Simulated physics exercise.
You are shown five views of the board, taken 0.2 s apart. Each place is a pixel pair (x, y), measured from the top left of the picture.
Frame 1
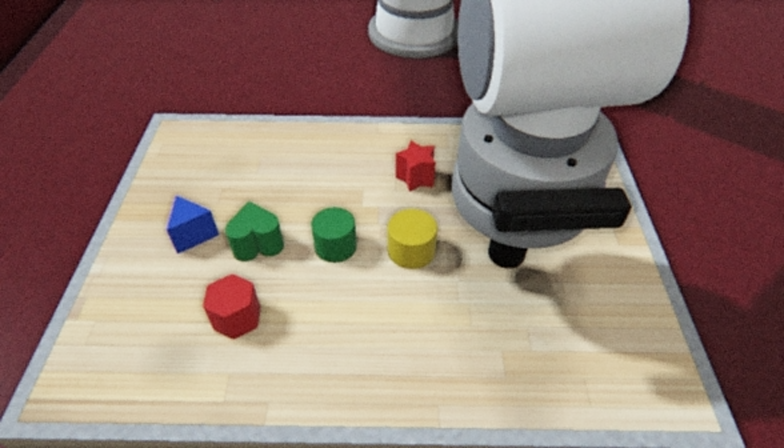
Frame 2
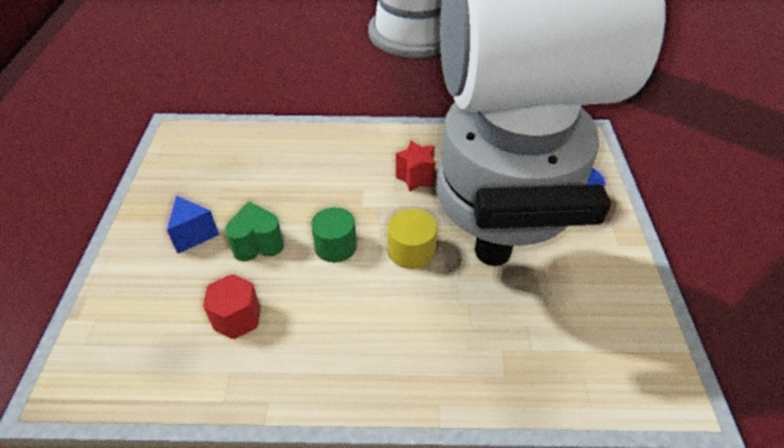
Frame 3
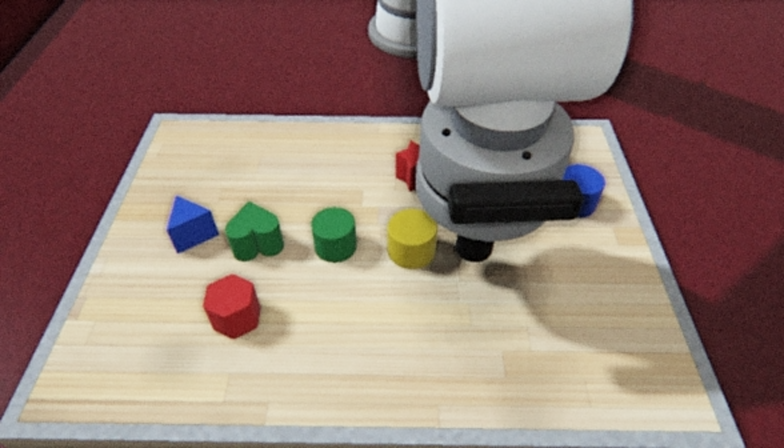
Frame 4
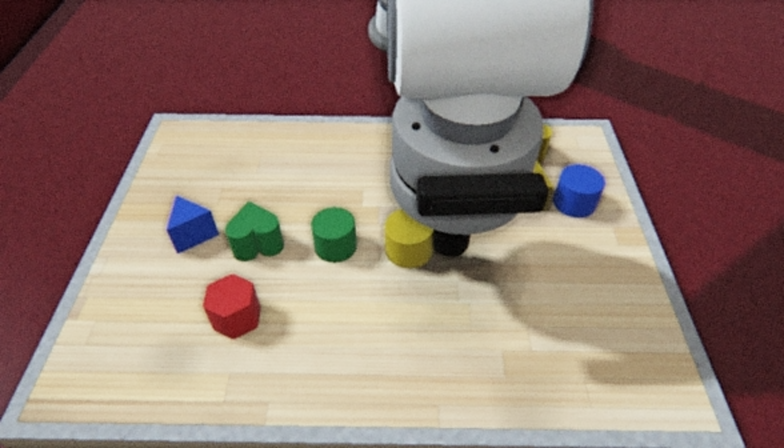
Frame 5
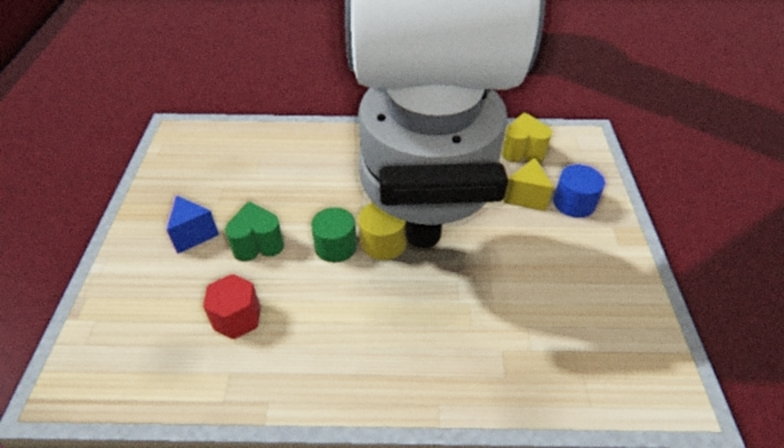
A light wooden board with a grey edge lies on a dark red surface, seen from above at an angle by a still camera. A blue triangular block, a green heart, a green cylinder and a yellow cylinder line up from left to right, with a red block below and a red star above. A white and grey robot arm moves left, uncovering blue and yellow blocks at right, covering the star, and pushing the yellow cylinder left toward the green one.
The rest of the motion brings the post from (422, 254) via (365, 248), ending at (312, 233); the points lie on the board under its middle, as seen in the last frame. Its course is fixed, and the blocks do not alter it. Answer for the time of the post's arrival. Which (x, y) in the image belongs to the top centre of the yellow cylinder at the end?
Its top middle is near (319, 180).
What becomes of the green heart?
The block you're asking about gets moved.
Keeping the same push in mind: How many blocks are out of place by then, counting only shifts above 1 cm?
Displaced: Three or more.
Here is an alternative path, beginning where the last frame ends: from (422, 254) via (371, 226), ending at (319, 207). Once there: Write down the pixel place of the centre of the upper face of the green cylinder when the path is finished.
I'd guess (301, 218).
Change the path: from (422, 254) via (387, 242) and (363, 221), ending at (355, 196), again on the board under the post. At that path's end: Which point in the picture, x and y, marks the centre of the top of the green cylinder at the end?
Roughly at (301, 215).
On the path given first. One third of the way, post at (383, 233); green cylinder at (306, 217); yellow cylinder at (351, 206).
Two thirds of the way, post at (344, 226); green cylinder at (297, 212); yellow cylinder at (334, 190).
At the end, post at (309, 216); green heart at (235, 226); green cylinder at (270, 205); yellow cylinder at (319, 180).
